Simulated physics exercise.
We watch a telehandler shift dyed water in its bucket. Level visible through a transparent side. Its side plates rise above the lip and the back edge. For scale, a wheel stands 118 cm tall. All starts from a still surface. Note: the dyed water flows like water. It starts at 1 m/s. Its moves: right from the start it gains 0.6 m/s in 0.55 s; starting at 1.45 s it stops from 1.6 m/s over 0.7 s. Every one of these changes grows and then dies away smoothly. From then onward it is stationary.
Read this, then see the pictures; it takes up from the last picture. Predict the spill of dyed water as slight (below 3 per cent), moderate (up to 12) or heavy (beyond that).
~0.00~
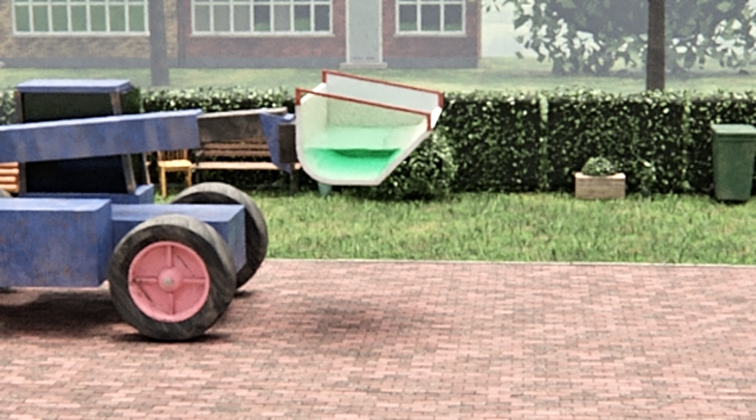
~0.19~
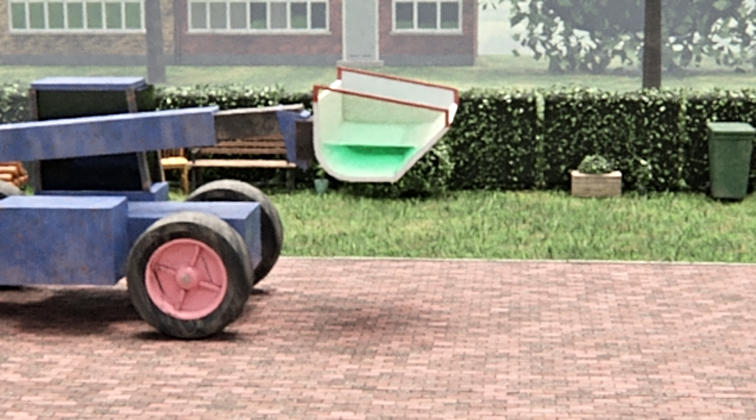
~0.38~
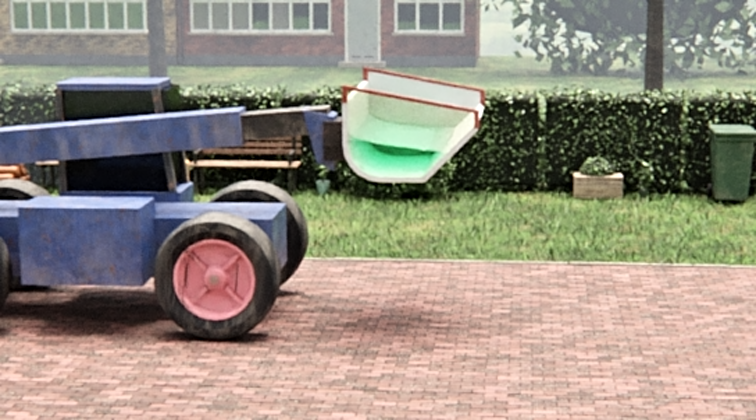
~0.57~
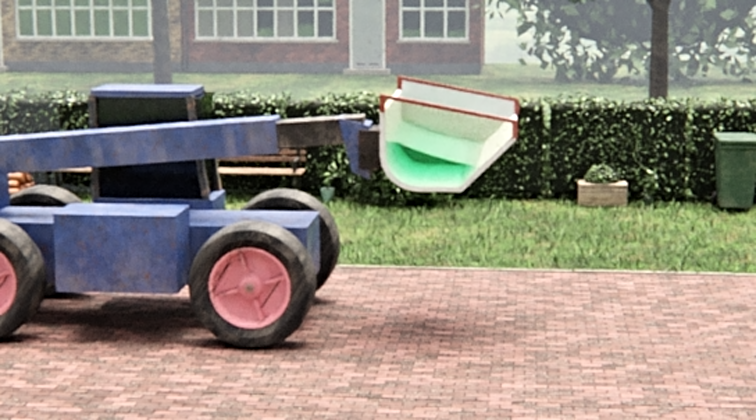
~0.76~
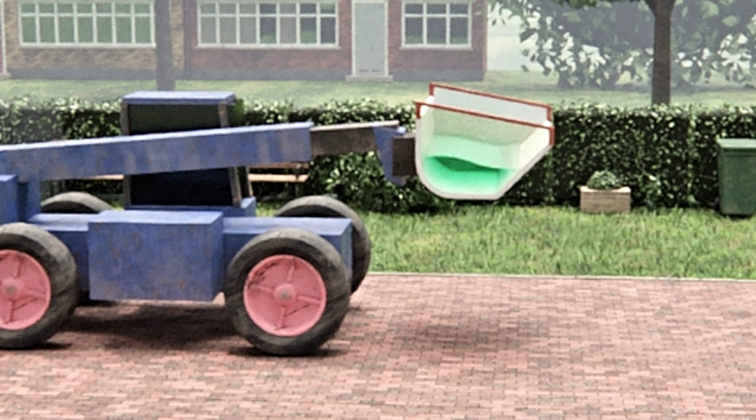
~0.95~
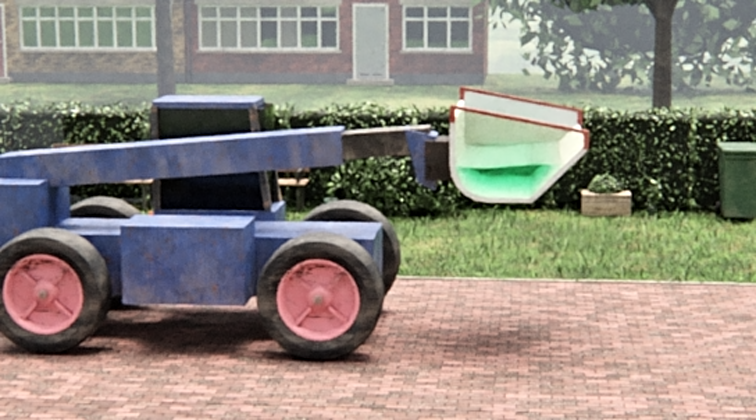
Moderate.
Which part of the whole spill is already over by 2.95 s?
Roughly 70 per cent.
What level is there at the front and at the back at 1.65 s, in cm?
Close to 28 cm at the front end and 26 cm at the back end.
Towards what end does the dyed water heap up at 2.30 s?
At the front.
Then, 1.65 s in, the surface stands 29 cm on the front, 25 cm on the back; there is no loss.
Then, 2.30 s in, the surface stands 30 cm on the front, 16 cm on the back; the loss stands at 3 per cent, over the front.
Then, 2.95 s in, the surface stands 17 cm on the front, 39 cm on the back; the loss stands at 4 per cent, over the front.
Then, 5.03 s in, the loss stands at 6 per cent, over the front, 25 of 395 litres.
